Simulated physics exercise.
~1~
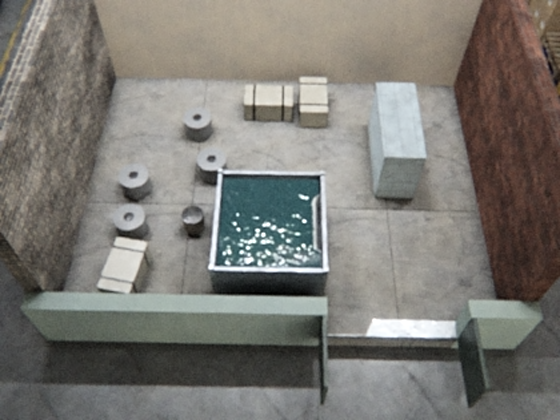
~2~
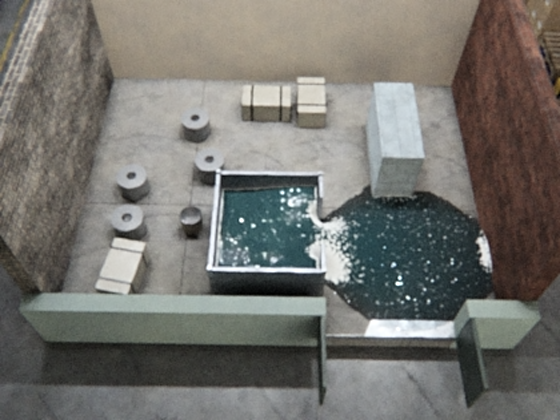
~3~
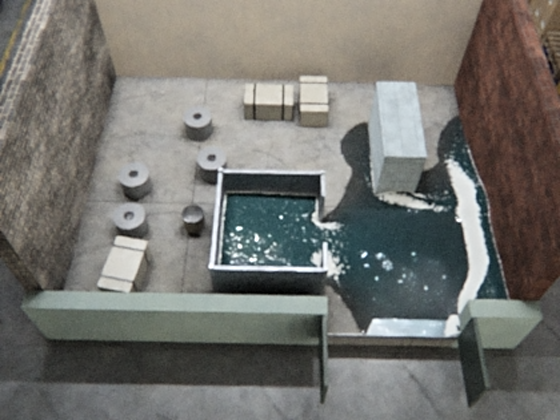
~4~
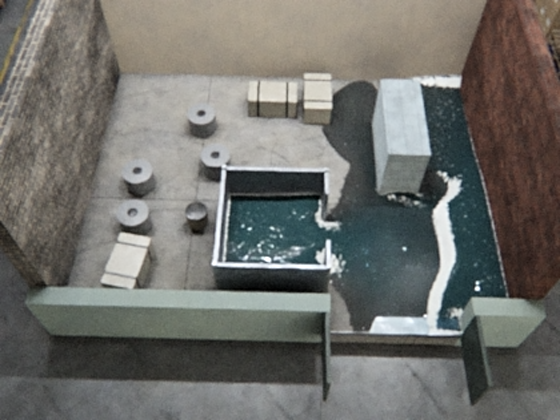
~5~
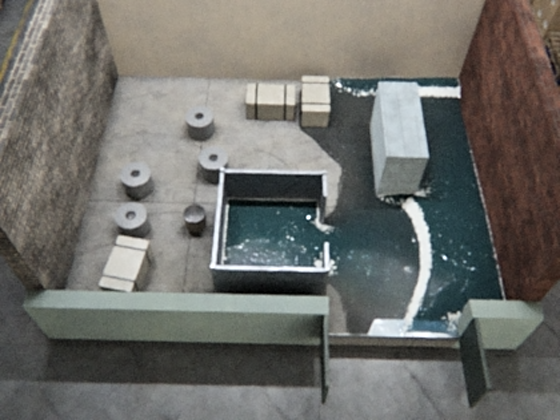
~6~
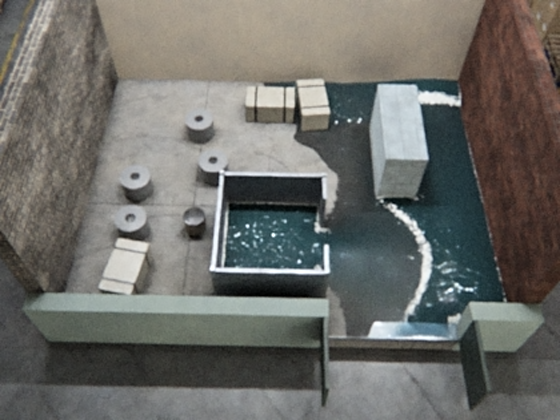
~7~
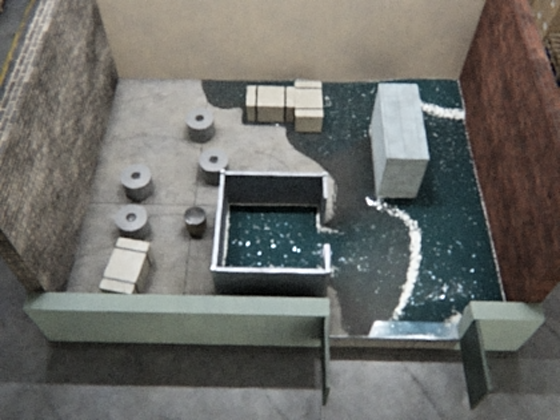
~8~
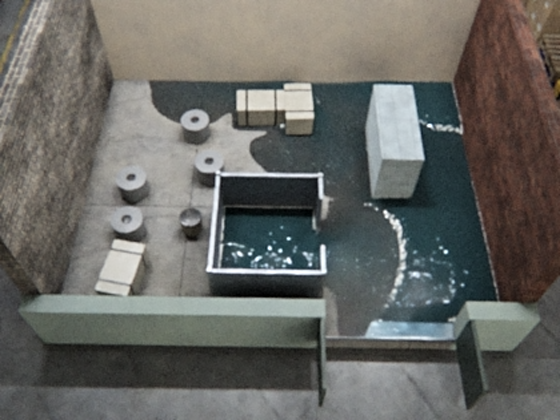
At first, dark green water fills a square tank in an open-topped, walled room, with grey round tubs, a small dark pail and pale strapped boxes standing around it. Part of the tank's right wall gives way, and water bursts out in a foaming fan towards the right wall. It strikes that wall, wraps around the tall pale block and reaches the far wall, while a curved white line of foam forms near the gap in the near wall. The water then spreads left along the back, around the strapped boxes, and one shifts slightly left. By the end, the tank is lower, water covers the right side and much of the back, and the tubs still stand on the left.
